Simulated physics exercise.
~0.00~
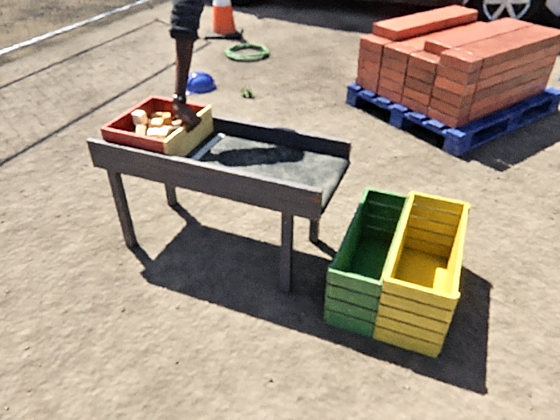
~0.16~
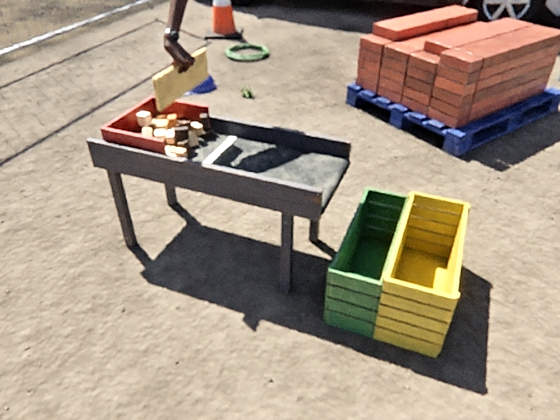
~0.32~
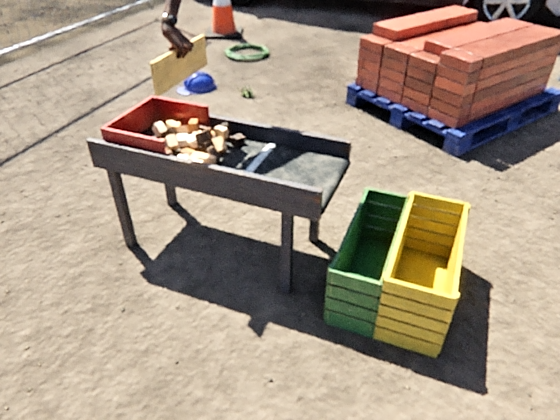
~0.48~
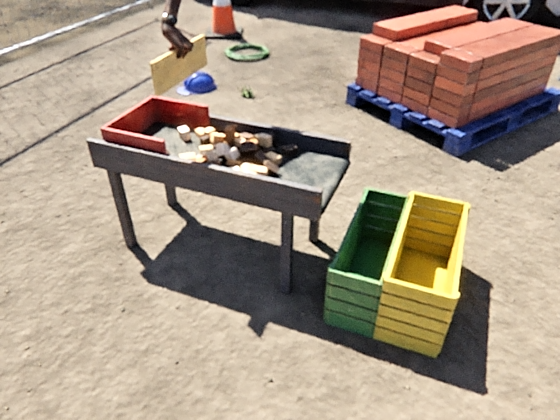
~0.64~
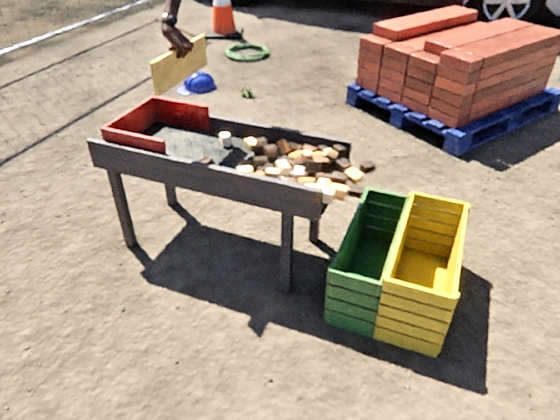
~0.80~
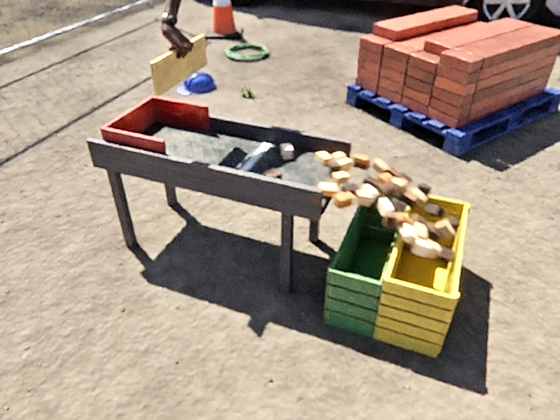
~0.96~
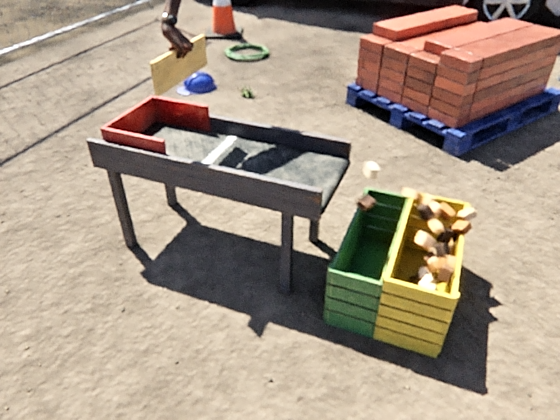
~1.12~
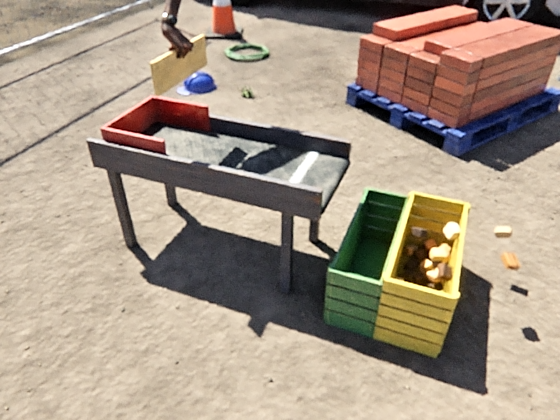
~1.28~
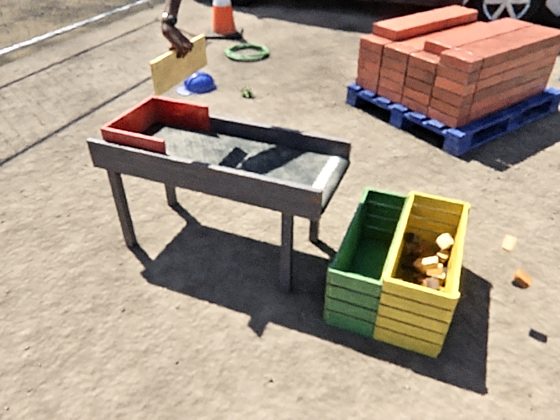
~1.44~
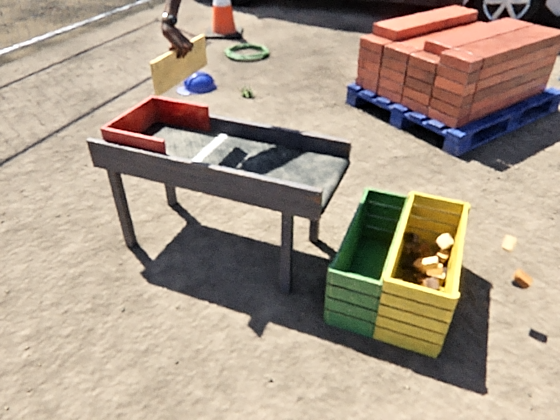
On a sunlit patch of bare ground, a dark mechanical arm lifts a panel from a red pen on a conveyor, and loose wooden blocks ride right and spill off the end, most landing in the yellow bin, a few scattered on the ground beyond, the green tote looking empty.
